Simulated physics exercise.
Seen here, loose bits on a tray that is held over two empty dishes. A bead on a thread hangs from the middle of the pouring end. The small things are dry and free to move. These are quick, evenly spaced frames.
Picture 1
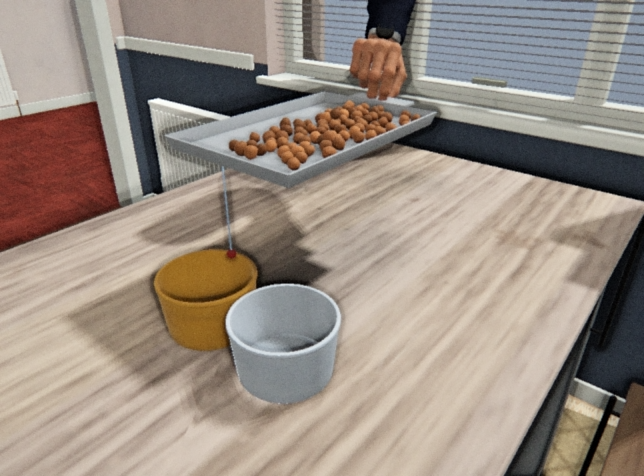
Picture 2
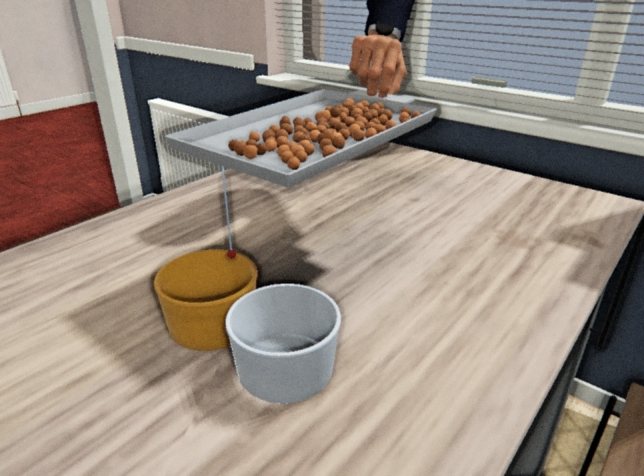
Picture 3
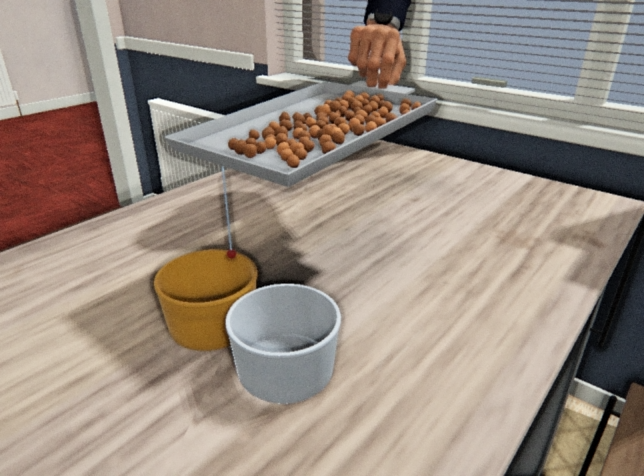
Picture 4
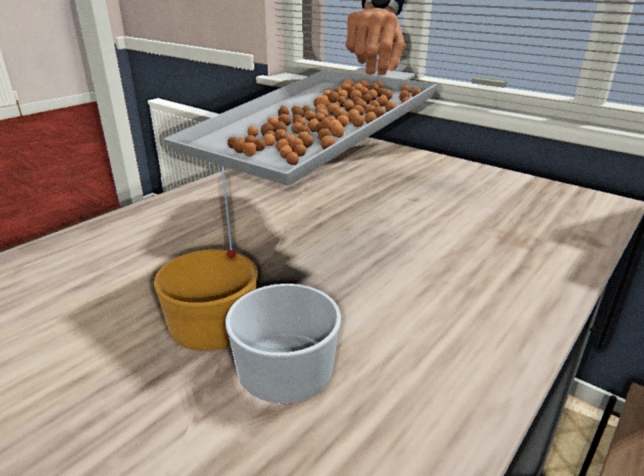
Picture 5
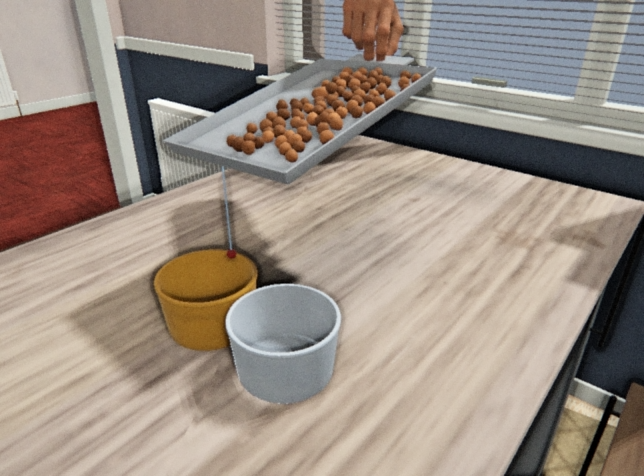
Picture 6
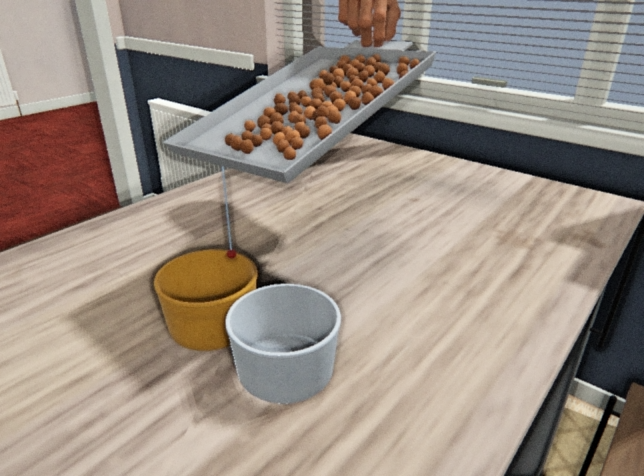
On a wooden table, two empty dishes standing beneath a tray of hazelnuts as a hand gradually raises its far end.
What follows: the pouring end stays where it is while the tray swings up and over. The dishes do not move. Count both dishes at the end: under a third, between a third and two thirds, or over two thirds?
They take from one third to two thirds between them.
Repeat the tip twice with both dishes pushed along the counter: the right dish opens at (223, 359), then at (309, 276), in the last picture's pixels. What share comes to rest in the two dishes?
First some 20, then 0 per cent.
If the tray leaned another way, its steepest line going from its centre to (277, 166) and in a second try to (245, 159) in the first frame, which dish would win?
One: The dish on the right. Two: The left dish.
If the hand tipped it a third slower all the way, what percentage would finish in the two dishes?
Close to 40 per cent.
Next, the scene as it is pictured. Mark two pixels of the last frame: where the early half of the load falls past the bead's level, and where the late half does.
First near (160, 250), later near (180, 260).
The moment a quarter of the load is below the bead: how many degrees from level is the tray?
At about 105°.
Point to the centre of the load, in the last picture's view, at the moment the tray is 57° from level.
Near (226, 119).
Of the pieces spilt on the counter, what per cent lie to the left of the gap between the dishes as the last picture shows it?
Roughly 100 in a hundred.
Soon after the last picture, tray tipped steeply; all on the tray.
A little later, tray tipped right over; most on the tray; a stray few in the left dish; a stray few outside both; a small part in the air.
Later still, tray tipped past a quarter turn; a stray few in the right dish; about a third in the left dish; about half outside both.
At rest, tray tipped past a quarter turn; a stray few in the right dish; about a third in the left dish; about half outside both.
